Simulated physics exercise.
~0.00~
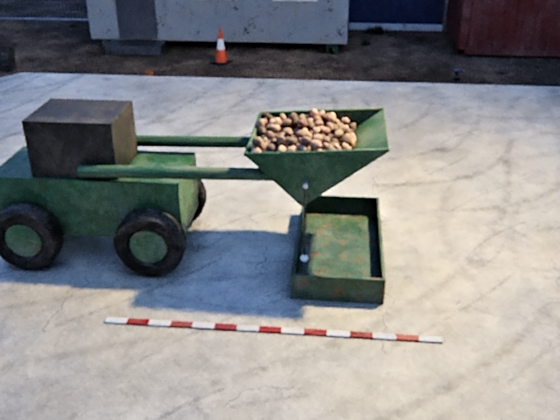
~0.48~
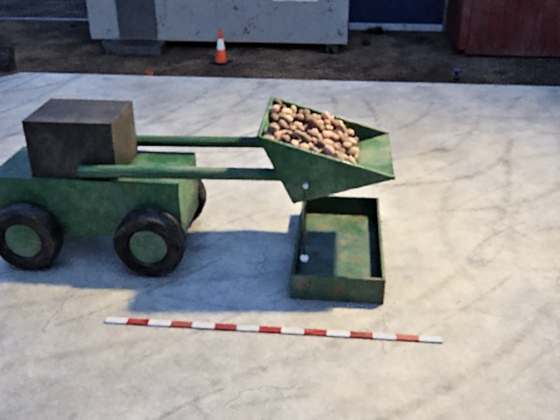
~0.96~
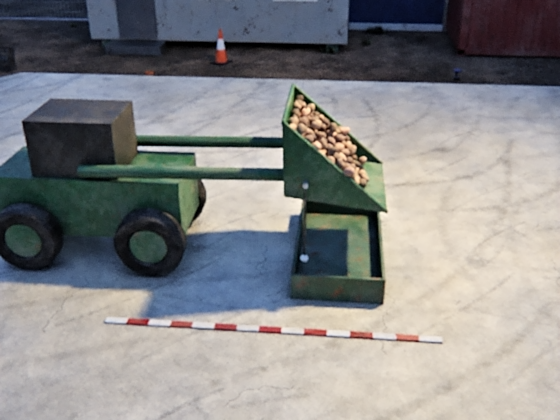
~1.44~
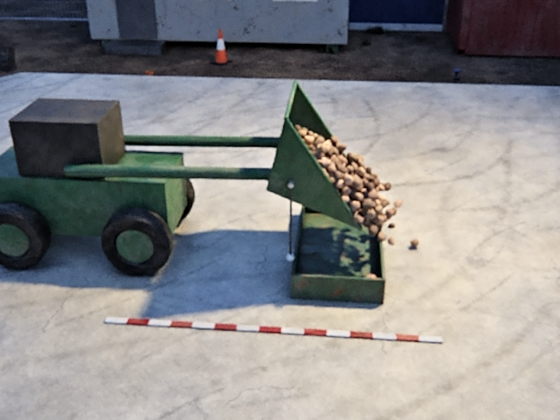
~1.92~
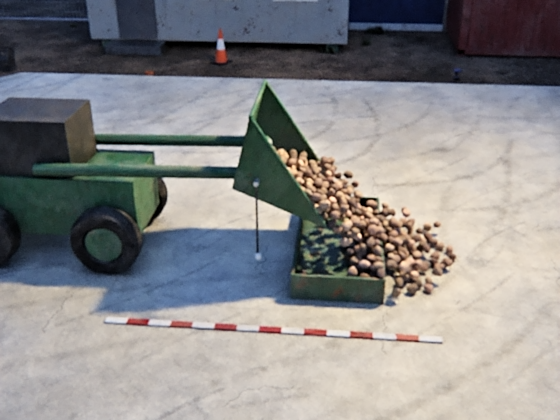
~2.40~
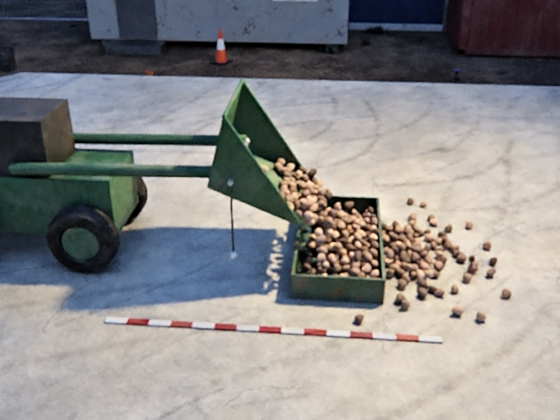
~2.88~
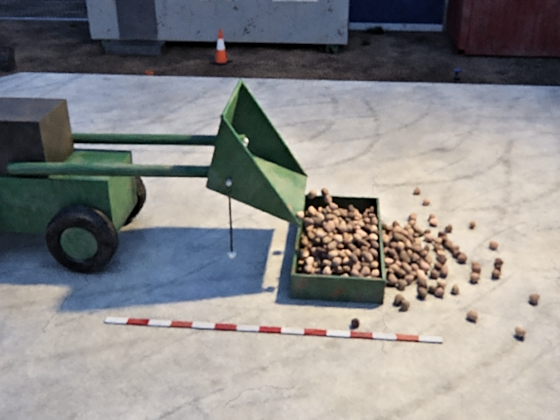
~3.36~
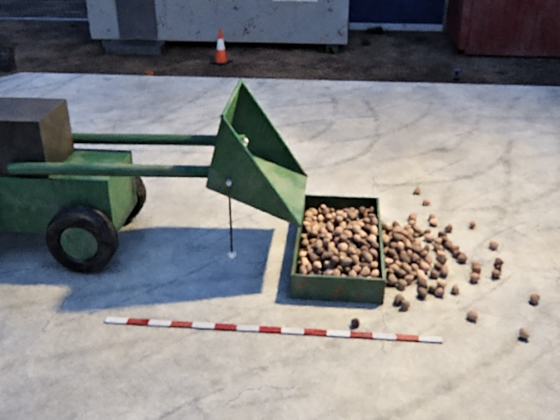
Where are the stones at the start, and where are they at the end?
At the start the stones are all heaped in the loader's raised bucket. At the end most of them fill the green bin below, and the rest lie scattered on the floor, mainly to the right of it.
We see a green loader tip its raised bucket of rounded stones over a low green bin and roll back to the left, the stones pouring out until the bucket is empty, the bin is heaped and the rest lie scattered to its right.
